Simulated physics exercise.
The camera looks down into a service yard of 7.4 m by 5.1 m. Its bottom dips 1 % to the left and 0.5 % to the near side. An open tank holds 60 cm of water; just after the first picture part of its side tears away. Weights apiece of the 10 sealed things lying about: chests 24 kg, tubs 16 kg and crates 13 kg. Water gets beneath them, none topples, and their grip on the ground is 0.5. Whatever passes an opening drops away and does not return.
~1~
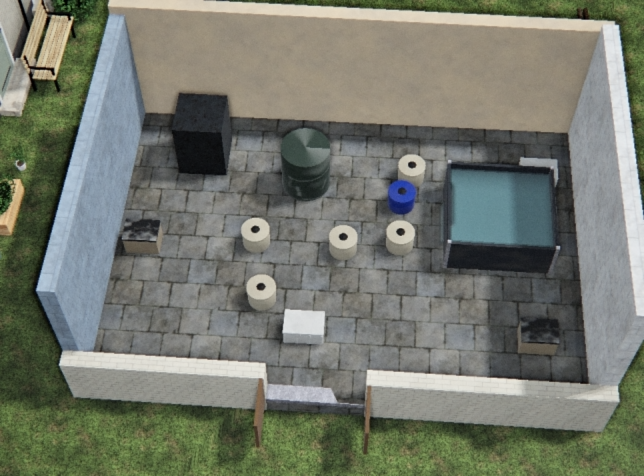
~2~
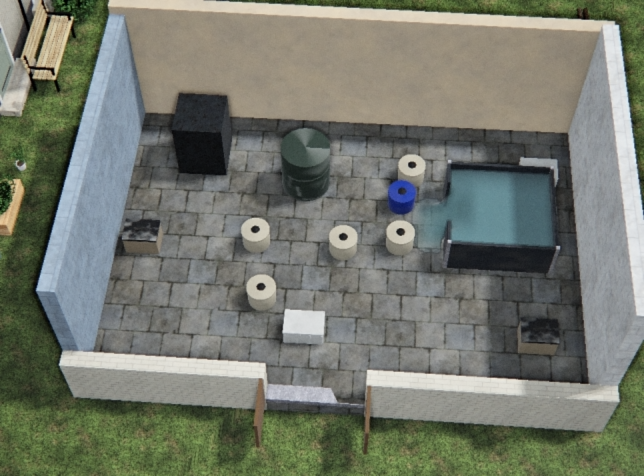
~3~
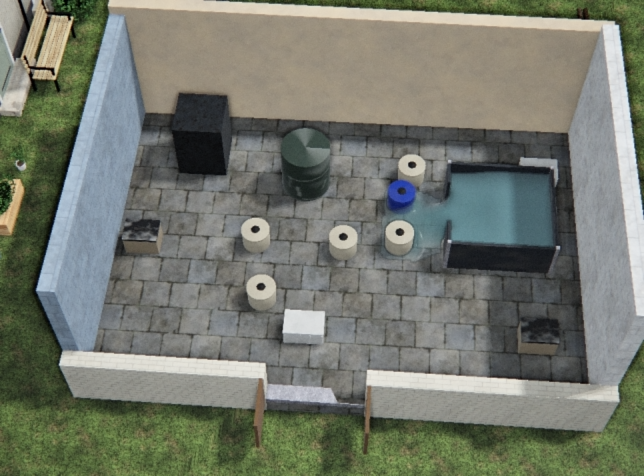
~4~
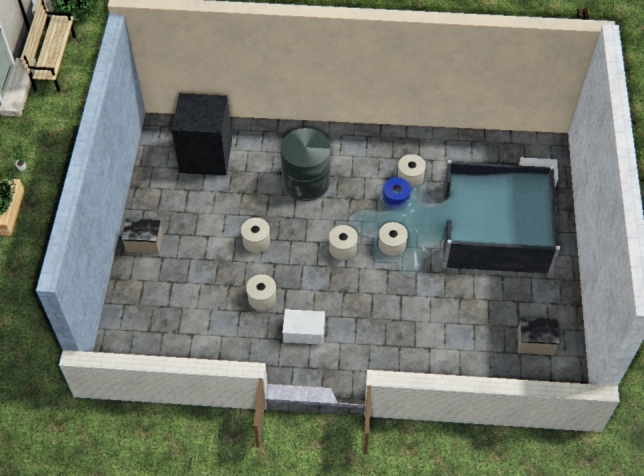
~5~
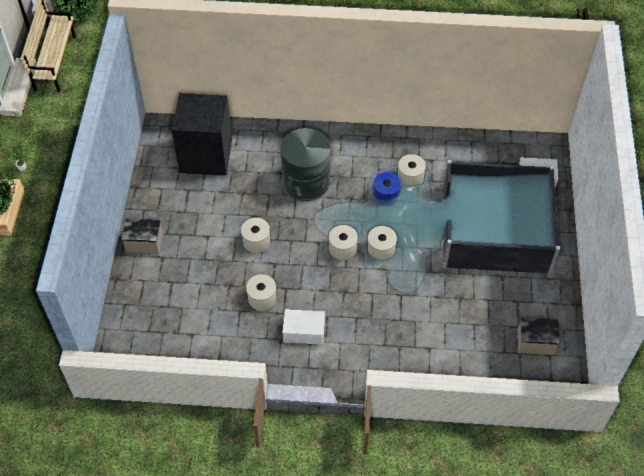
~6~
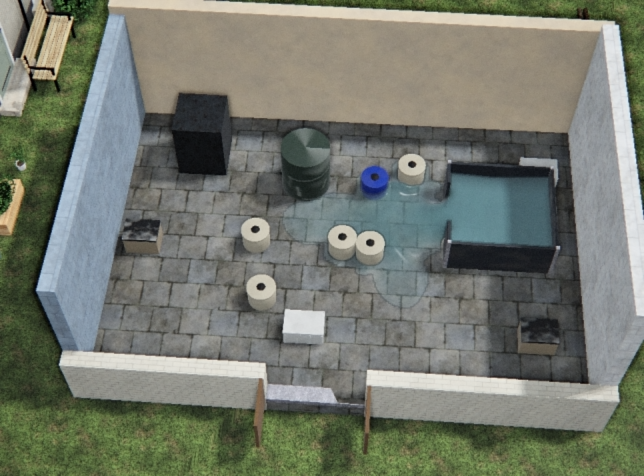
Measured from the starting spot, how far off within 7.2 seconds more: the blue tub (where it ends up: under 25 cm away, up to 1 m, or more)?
The blue tub travels far.
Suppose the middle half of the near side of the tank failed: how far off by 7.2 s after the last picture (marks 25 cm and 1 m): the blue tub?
In that case the blue tub holds its place.
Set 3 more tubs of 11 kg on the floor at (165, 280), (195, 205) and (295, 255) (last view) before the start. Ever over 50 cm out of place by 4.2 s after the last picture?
In that order: Over, past it, over.
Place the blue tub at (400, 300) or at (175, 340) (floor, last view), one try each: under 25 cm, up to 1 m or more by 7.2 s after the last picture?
In that order: It stays put; it is nudged along.
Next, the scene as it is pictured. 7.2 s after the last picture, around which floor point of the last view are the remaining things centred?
Near (304, 271).
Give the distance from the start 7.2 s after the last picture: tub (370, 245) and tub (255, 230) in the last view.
In that order: 200 cm, 250 cm.
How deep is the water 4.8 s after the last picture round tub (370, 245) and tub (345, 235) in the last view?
About 3 and 8 cm.
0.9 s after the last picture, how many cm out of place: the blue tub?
Roughly 150 cm by then.
Then, 0.9 s after the last picture the blue tub is near (334, 131), 1.7 m from its start, aground; 0 of 10 are out; 0 afloat.
Then, 2.8 s after the last picture the blue tub is near (273, 125), 2.6 m from its start, aground; 0 of 10 are out; 0 afloat.
Then, 4.8 s after the last picture the blue tub is near (272, 125), 2.6 m from its start, aground; 0 of 10 are out; 0 afloat.
Then, 7.2 s after the last picture the blue tub is near (272, 125), 2.6 m from its start, aground; 0 of 10 are out; 0 afloat.
